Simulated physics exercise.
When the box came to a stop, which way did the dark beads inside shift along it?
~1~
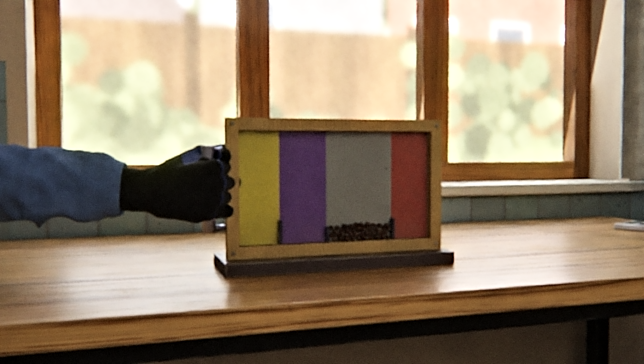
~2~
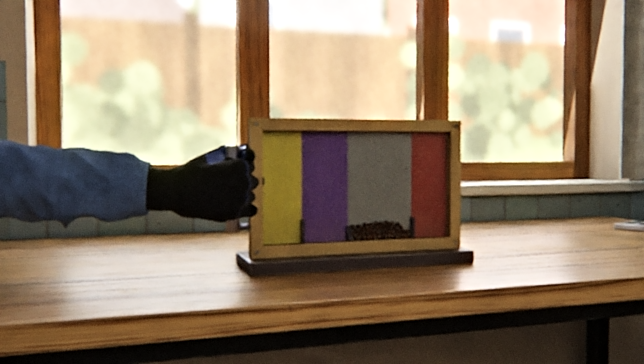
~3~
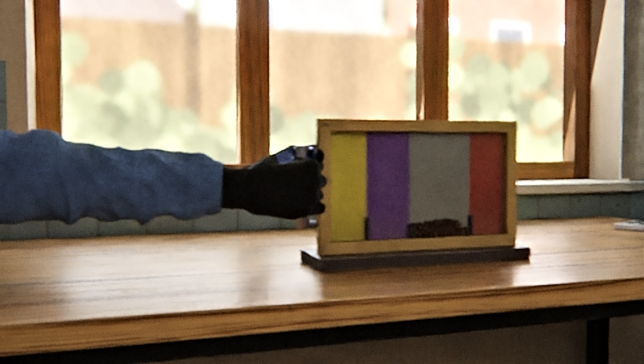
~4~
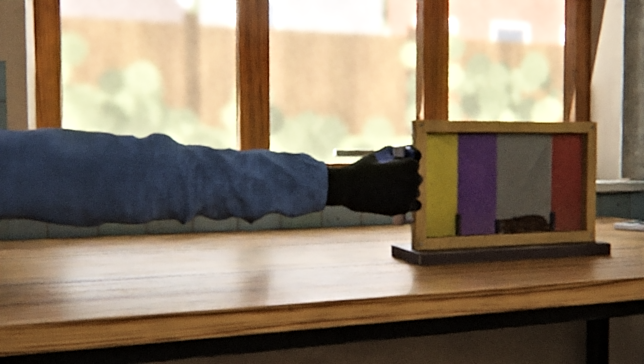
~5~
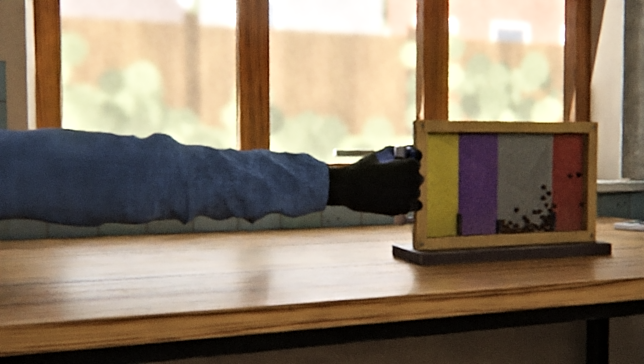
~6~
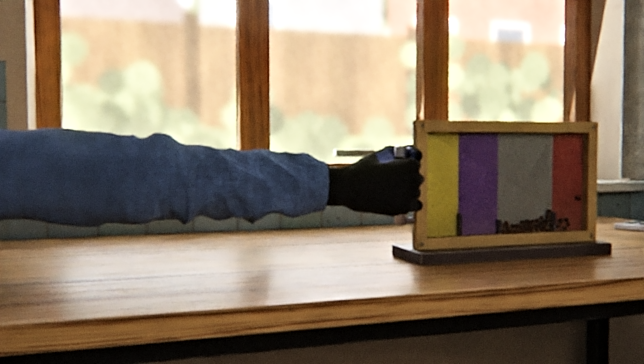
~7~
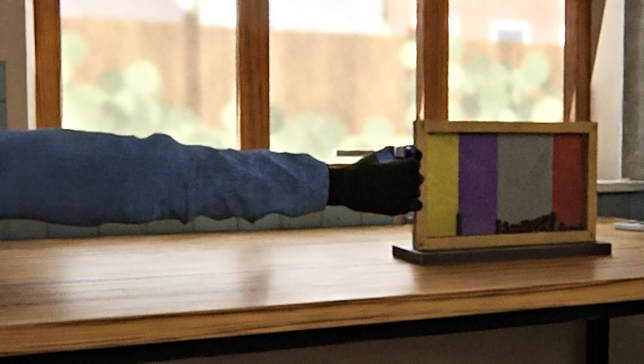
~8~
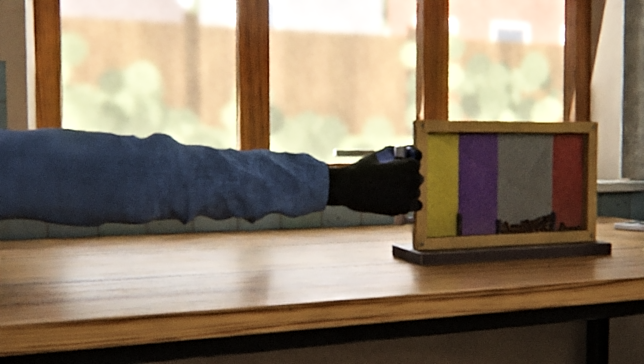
The dark beads shifted to the right, with some of them ending up over the red strip.
